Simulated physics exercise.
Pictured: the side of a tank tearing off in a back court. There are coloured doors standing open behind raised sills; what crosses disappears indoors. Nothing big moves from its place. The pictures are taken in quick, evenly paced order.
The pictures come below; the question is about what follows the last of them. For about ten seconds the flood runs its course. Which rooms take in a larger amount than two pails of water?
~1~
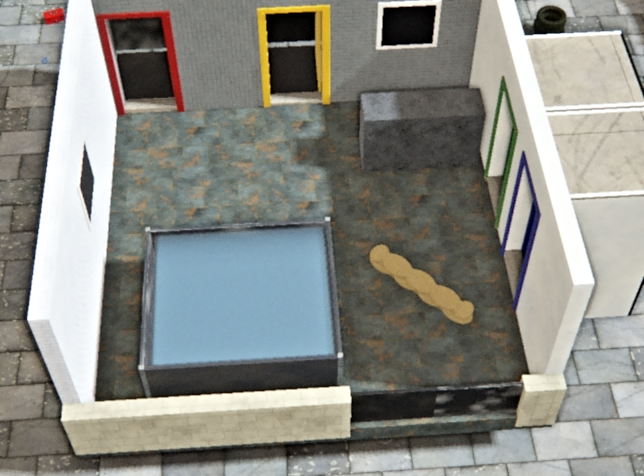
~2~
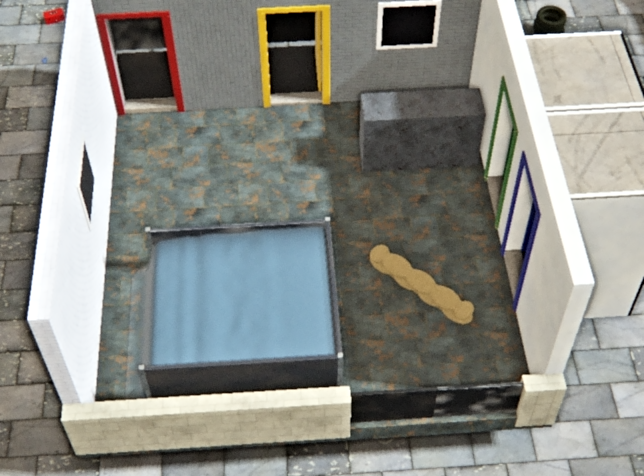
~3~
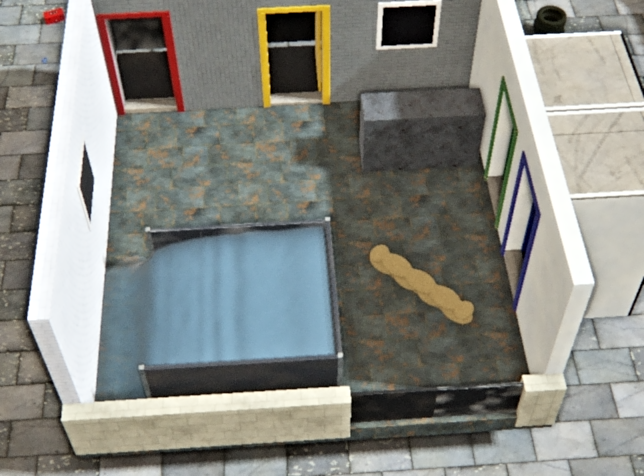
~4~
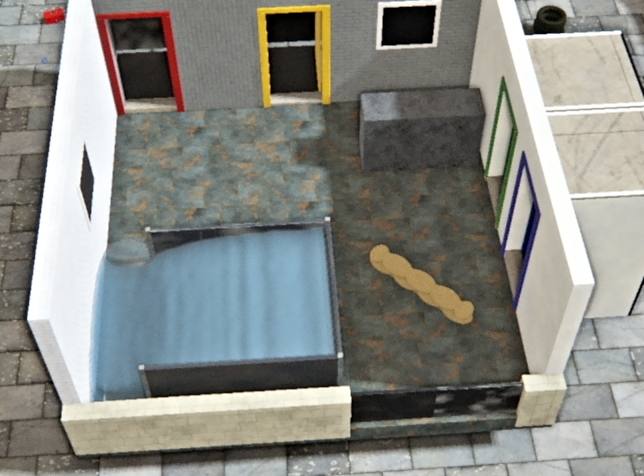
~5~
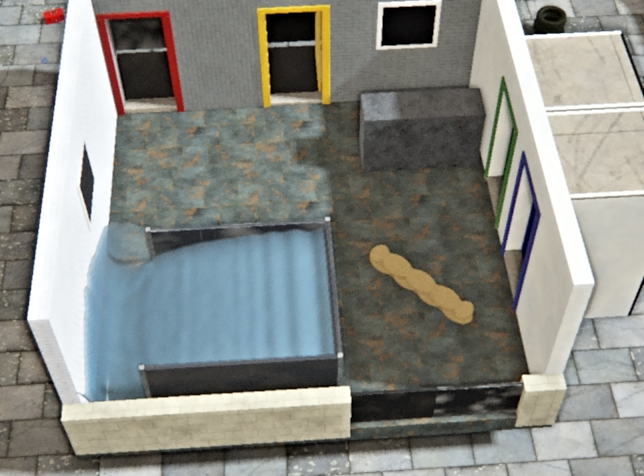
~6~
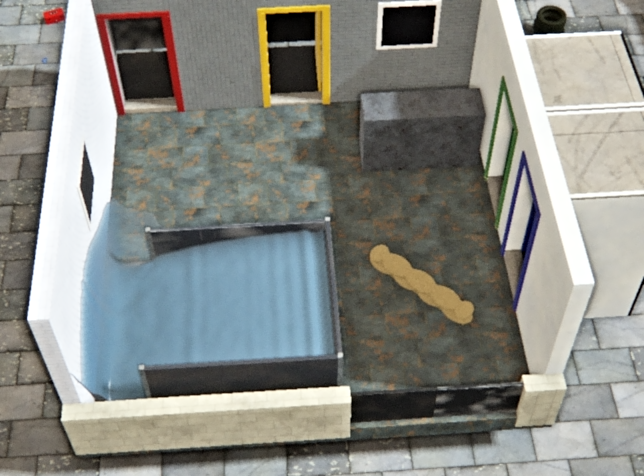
In the end blue door: Within two buckets; green door: Within two buckets; red door: Exceeds two buckets; yellow door: Exceeds two buckets.
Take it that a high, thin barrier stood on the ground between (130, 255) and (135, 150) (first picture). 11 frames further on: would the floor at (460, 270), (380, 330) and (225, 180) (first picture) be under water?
Log, spots one to three: Spared; spared; swamped.
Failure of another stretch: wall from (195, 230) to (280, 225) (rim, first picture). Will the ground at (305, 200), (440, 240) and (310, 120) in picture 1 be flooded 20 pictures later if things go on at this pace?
Following the listed order, the three come out reached by the spill, not reached and reached by the spill.
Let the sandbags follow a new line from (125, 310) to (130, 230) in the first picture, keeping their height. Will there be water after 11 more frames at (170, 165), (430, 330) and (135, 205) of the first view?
The three points, in order, are soaked, untouched and soaked.
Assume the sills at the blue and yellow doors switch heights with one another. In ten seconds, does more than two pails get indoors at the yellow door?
Well, the yellow door remains within the limit here.
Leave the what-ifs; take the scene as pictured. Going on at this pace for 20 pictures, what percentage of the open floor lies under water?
It comes to 65 per cent.
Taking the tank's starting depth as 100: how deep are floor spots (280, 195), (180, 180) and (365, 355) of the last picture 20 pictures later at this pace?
Going in order, that's 2, 8 and 0 %.
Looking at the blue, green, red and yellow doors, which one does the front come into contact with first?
Clearly the red one.
A moment on, water covers 25 % of the floor; the blue door not reached, the green door not reached, the red door wet at the sill, nothing in, the yellow door not reached.
Next, water covers 45 % of the floor; the blue door not reached, the green door not reached, the red door far over two buckets in, the yellow door wet at the sill, nothing in.
Then, water covers 65 % of the floor; the blue door wet at the sill, nothing in, the green door wet at the sill, nothing in, the red door far over two buckets in, the yellow door over two buckets in.
Later, water covers 85 % of the floor; the blue door wet at the sill, nothing in, the green door under two buckets in, the red door far over two buckets in, the yellow door over two buckets in.
In the end, water covers 95 % of the floor; the blue door wet at the sill, nothing in, the green door under two buckets in, the red door far over two buckets in, the yellow door far over two buckets in.
